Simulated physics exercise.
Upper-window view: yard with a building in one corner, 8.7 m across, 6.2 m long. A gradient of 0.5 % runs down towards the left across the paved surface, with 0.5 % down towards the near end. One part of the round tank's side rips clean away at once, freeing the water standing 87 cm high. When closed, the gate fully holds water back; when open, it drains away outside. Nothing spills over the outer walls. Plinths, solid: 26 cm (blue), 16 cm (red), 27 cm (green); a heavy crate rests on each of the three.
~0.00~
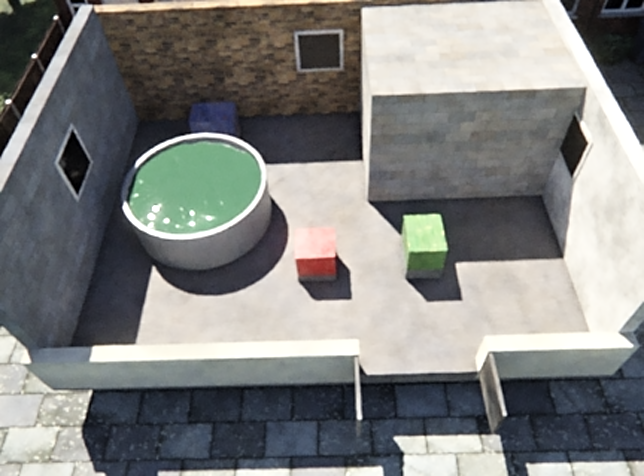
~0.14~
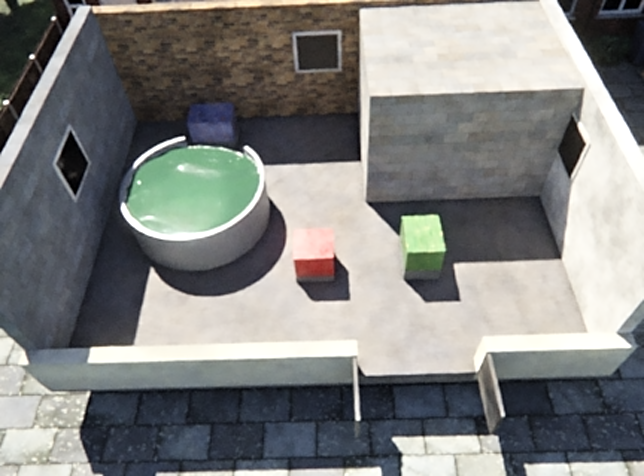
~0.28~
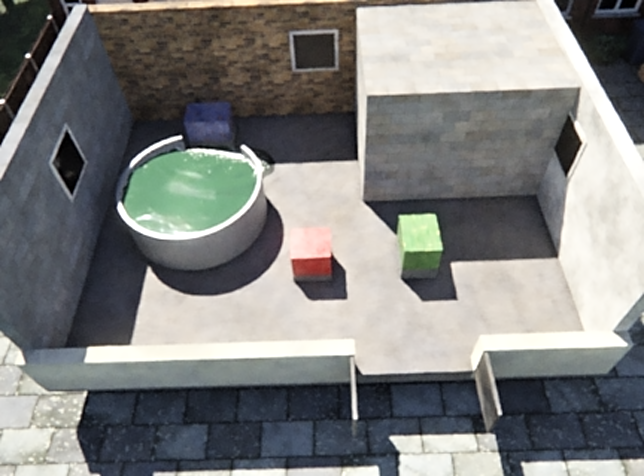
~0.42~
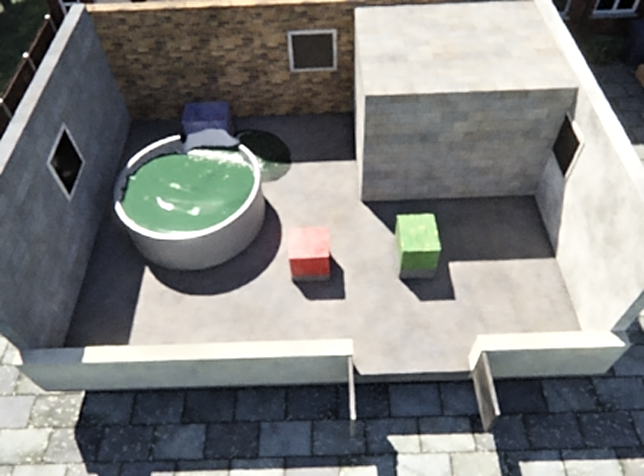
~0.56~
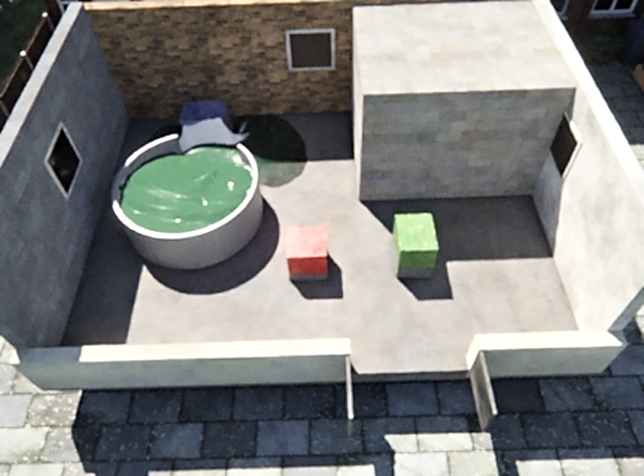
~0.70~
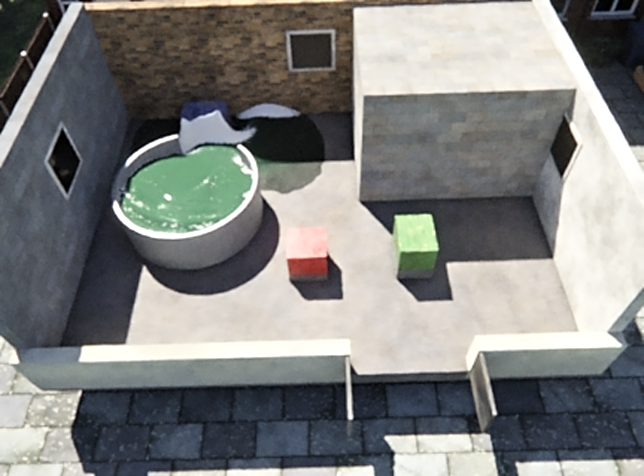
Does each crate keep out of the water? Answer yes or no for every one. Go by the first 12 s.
Blue crate: No, the water touches it. Red crate: No, the water touches it. Green crate: Yes, it keeps out of it.
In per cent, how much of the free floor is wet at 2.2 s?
Roughly 30 % of the floor.
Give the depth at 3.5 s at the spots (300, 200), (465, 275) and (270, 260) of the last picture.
Reading - approx. 6 / 0 / 3 cm.
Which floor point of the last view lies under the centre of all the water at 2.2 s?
I'd put it close to (220, 181).
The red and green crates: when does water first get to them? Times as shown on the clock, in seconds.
Arrival: Red 2.4 s, green 2.6 s.
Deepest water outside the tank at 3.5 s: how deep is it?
Depth max: Approx. 34 cm.
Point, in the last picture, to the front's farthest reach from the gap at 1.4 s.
That would be close to (345, 115).
After 1.4 s water covers 25 % of the floor and is deepest (68 cm) near (345, 115); blue plinth reached, red plinth not reached, green plinth not reached.
After 2.2 s water covers 30 % of the floor and is deepest (55 cm) near (322, 126); blue plinth reached, red plinth not reached, green plinth not reached.
After 3.5 s water covers 60 % of the floor and is deepest (34 cm) near (209, 152); blue plinth reached, red plinth reached, green plinth reached.
After 7.0 s water covers 75 % of the floor and is deepest (20 cm) near (69, 320); blue plinth reached, red plinth reached, green plinth reached.
After 12.0 s water covers 95 % of the floor and is deepest (20 cm) near (57, 359); highest at the blue plinth 79 cm, highest at the red plinth 30 cm, highest at the green plinth 14 cm.
